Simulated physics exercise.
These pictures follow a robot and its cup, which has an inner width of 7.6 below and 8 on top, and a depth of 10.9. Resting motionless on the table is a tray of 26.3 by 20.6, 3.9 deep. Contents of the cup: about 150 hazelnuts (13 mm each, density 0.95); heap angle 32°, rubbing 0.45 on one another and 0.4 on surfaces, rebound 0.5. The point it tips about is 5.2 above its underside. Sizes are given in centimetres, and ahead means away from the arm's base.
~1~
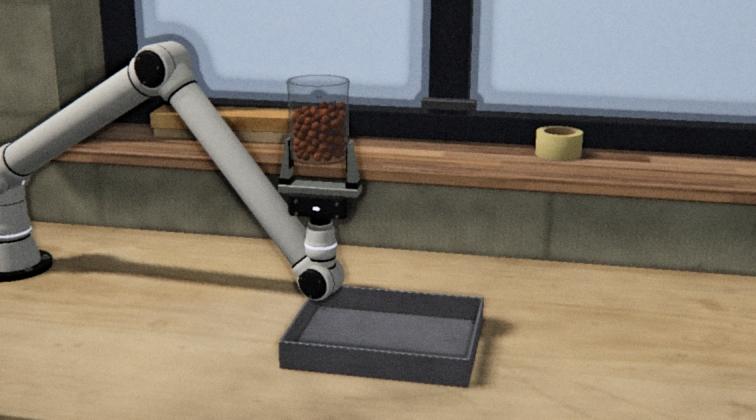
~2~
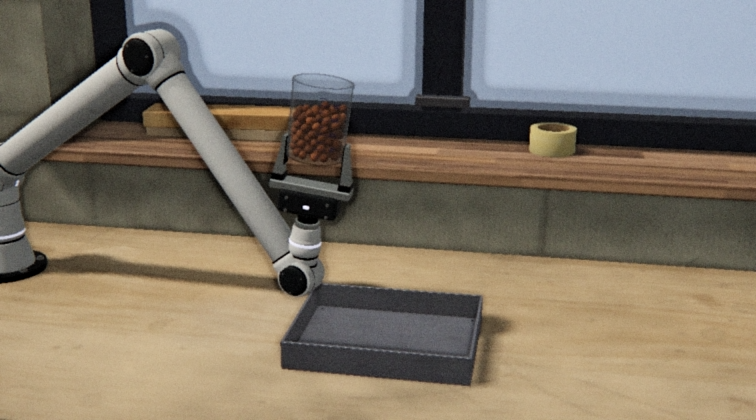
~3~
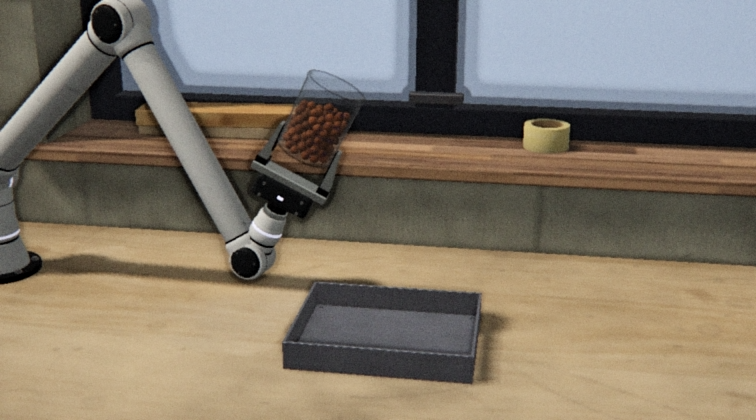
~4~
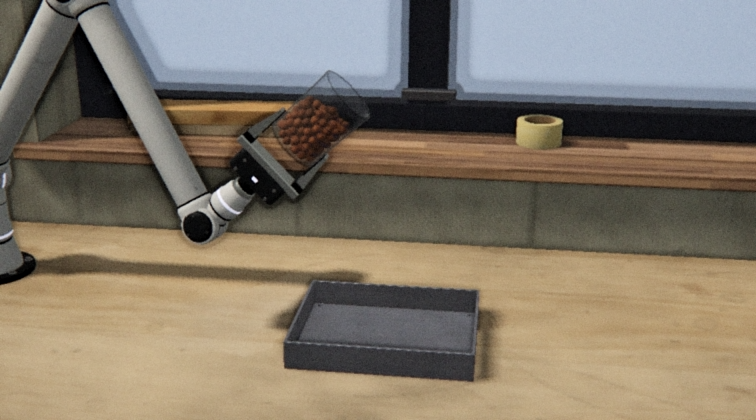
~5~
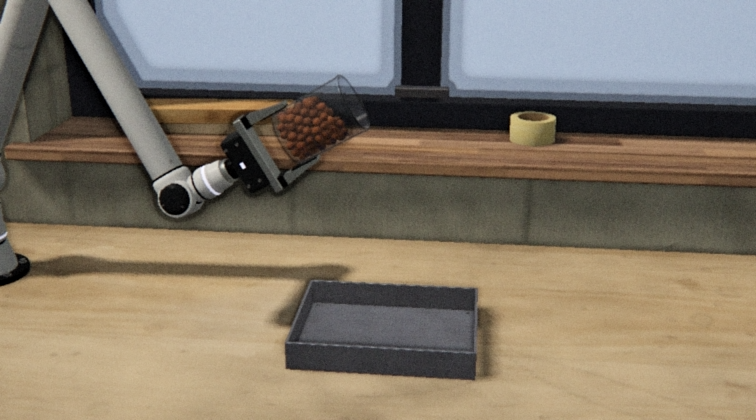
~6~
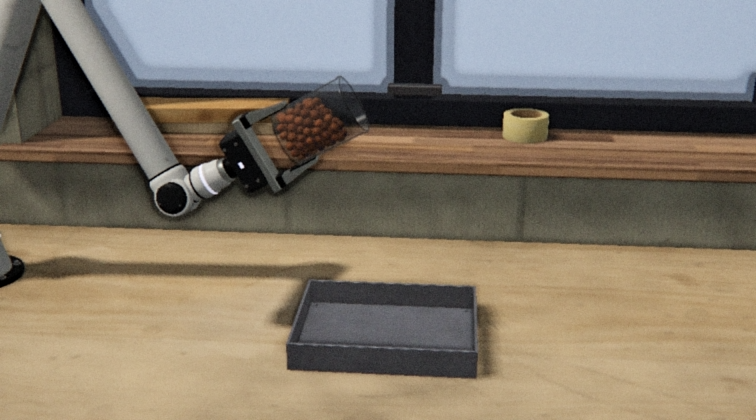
At first, a robot arm holds a clear cup of brown hazelnuts upright near a dark, empty tray on a wooden table. The arm then tilts the cup steadily to the right until it leans well over, and the tilting slows, with the nuts still inside the cup.
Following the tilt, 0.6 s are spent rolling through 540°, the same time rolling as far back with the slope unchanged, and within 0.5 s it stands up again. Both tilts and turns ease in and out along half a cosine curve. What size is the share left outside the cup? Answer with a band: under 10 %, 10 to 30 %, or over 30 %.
Under 10 %.
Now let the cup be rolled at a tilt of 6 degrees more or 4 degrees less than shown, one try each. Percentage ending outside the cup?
Estimates: Close to 0 % and 0 %.
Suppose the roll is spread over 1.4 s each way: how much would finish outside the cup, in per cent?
It would come to close to 0 per cent.
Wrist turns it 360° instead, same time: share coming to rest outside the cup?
Roughly 0 %.
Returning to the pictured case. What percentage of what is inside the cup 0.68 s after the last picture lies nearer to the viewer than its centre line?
I'd say about 55 per cent sits in the front half.
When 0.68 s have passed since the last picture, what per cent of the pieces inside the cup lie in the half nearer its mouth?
I'd say about 25 %, give or take.
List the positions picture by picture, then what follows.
Cup middle at (319, 120), upright; upper third of the load around (324, 117), from x 295 to 340, top at y 105; 146 in the cup, in the first frame.
Cup middle at (319, 121), tipped 7°; upper third of the load around (321, 117), from x 295 to 345, top at y 105, in the second frame.
Cup middle at (320, 121), tipped 26°; upper third of the load around (316, 117), from x 290 to 345, top at y 105, in the third frame.
Cup middle at (319, 120), tipped 47°; upper third of the load around (312, 115), from x 280 to 345, top at y 100, in the fourth frame.
Cup middle at (319, 121), tipped 60°; upper third of the load around (312, 114), from x 280 to 345, top at y 100, in the fifth frame.
Cup middle at (319, 122), tipped 61°; upper third of the load around (310, 115), from x 280 to 345, top at y 100; 146 in the cup, in the sixth frame.
Then, 0.68 s later, tipped 61°, highest piece 36 above the table; 146 in the cup.
Then, 1.36 s later, tipped 47°, highest piece 36 above the table; 146 in the cup.
Then, 1.90 s later, upright, highest piece 37 above the table; 146 in the cup.
Then, 2.60 s later, upright, highest piece 37 above the table; 146 in the cup.
At rest, 146 in the cup. That is 0 % outside the cup.
